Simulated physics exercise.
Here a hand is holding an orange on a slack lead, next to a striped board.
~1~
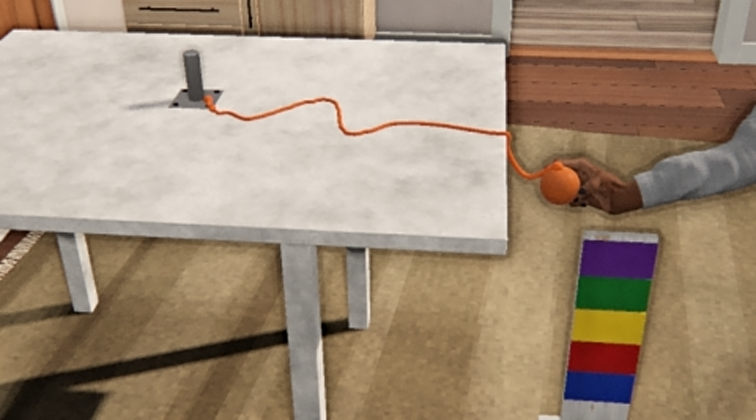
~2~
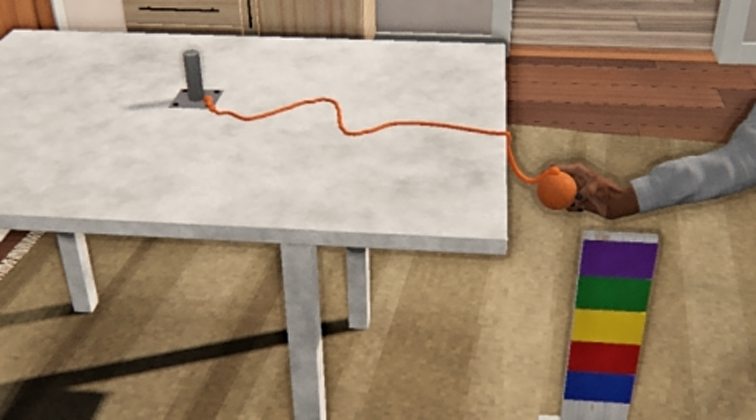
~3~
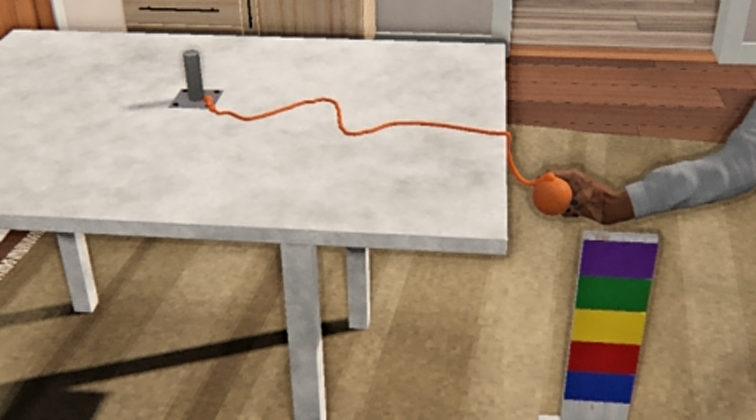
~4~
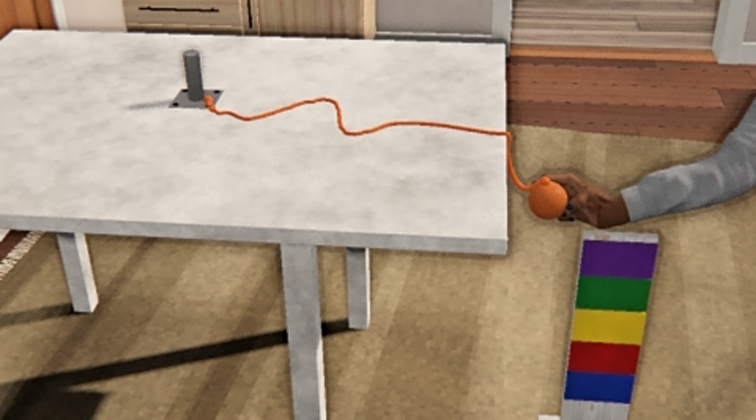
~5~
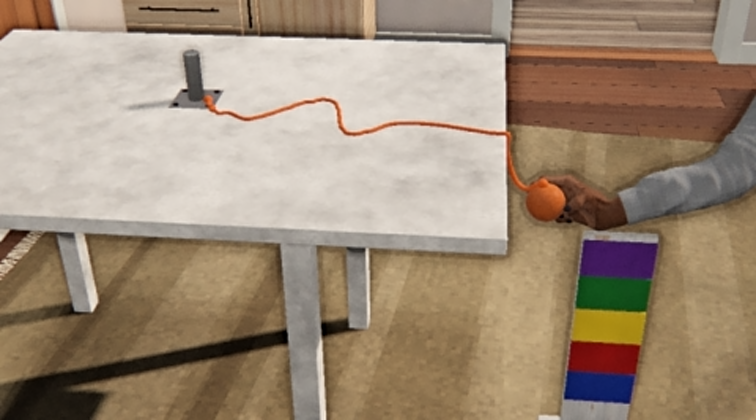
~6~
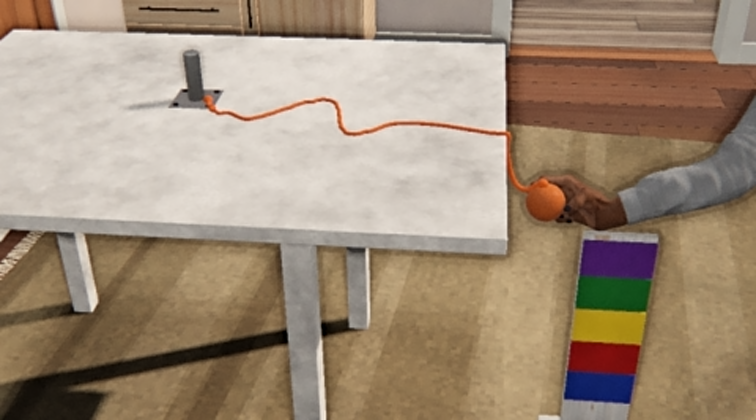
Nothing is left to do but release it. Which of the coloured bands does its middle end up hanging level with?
It ends up level with the yellow band.
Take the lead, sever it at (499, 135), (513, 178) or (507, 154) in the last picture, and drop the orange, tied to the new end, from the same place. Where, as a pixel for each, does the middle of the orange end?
The three cuts give roughly (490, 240), (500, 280) and (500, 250) respectively.
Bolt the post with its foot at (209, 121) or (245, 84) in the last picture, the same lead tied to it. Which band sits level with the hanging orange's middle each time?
Result 1: Red. Result 2: Red.
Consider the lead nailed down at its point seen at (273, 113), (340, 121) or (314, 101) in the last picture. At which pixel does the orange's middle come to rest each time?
First near (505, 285), then near (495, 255), then near (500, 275).
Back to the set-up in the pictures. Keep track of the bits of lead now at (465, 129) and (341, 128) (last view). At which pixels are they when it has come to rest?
Well, the first one sits at (503, 195), and the second one sits at (434, 124).
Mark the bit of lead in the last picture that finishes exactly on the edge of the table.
Close to (399, 124).
Soon after, orange near (495, 293); level with green.
Then, orange near (502, 310); level with yellow.
At rest, orange near (499, 311); level with yellow. Its centre hangs level with the yellow band.
